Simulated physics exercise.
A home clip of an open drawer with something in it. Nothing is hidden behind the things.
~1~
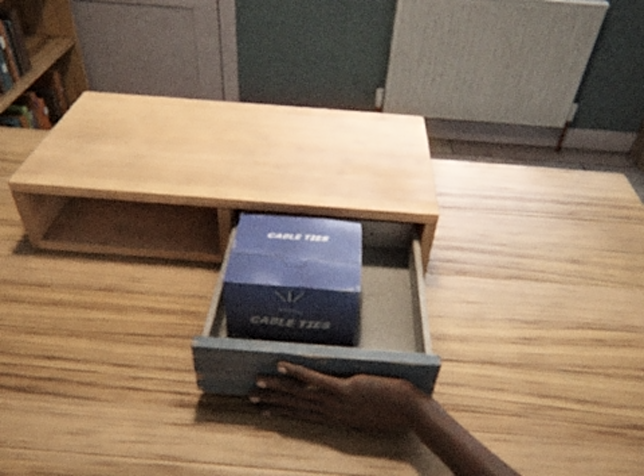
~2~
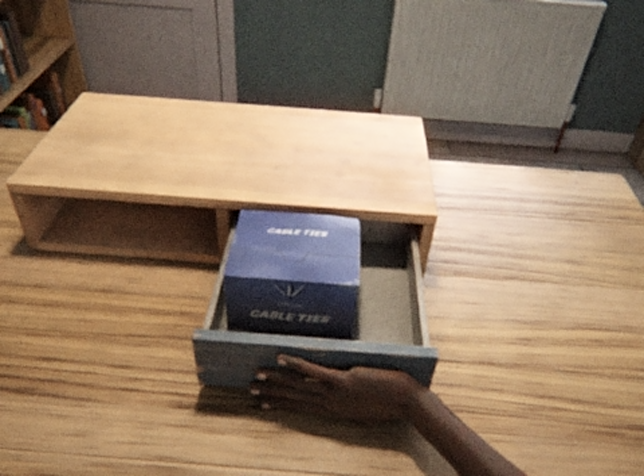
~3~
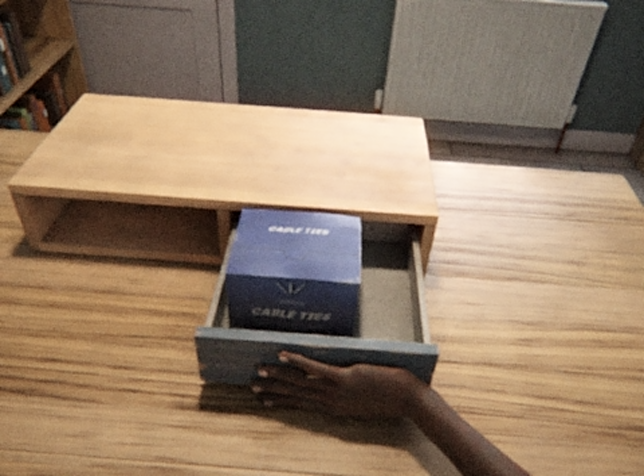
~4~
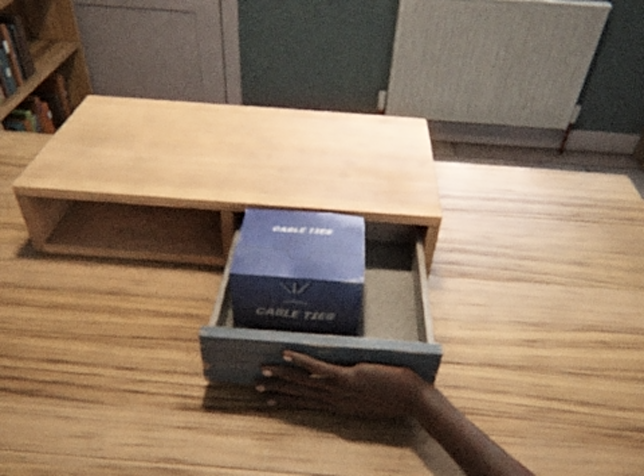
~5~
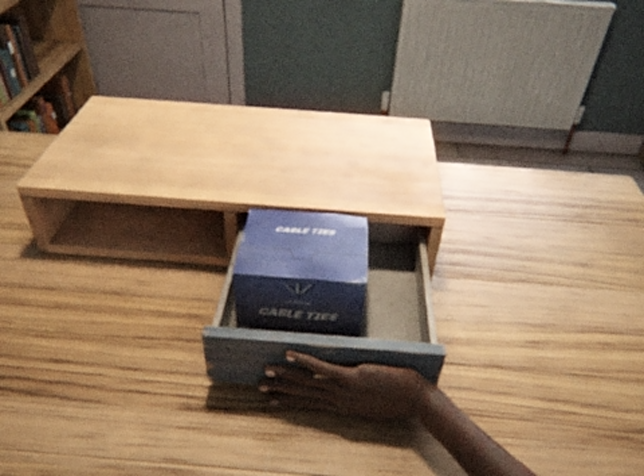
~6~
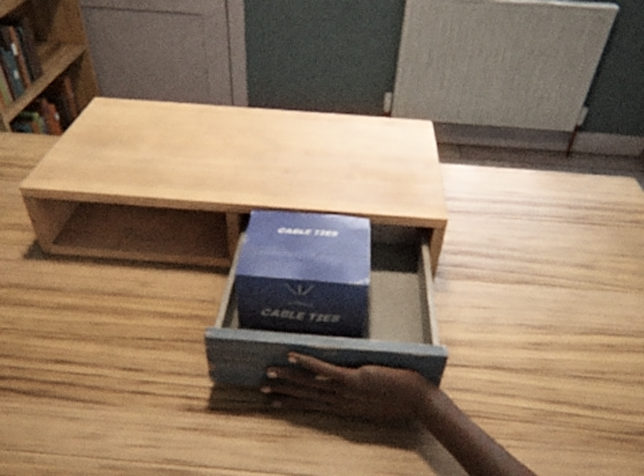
A hand resting against the front of an open drawer holding a blue cable ties box, with almost no movement.
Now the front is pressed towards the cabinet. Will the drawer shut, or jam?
The drawer stays ajar.
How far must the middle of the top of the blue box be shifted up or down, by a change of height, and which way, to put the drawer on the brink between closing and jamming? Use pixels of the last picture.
A shift of 16 pixels, going down.
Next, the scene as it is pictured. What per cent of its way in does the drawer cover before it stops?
Some 35 per cent of the way.
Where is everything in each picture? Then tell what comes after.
In the first picture, drawer (321, 295) wide open; blue box (296, 278).
In the second picture, drawer (320, 290) wide open; chest (240, 179).
In the third picture, drawer (321, 287) wide open; blue box (297, 271).
In the fourth picture, drawer (325, 287) wide open; chest (244, 181).
In the fifth picture, drawer (328, 288) wide open; blue box (304, 272).
In the sixth picture, drawer (330, 289) wide open; chest (250, 183).
Then, 0.26 s past the last view, drawer starting in.
Then, 0.46 s past the last view, drawer about half in.
Finally, the drawer will not close.
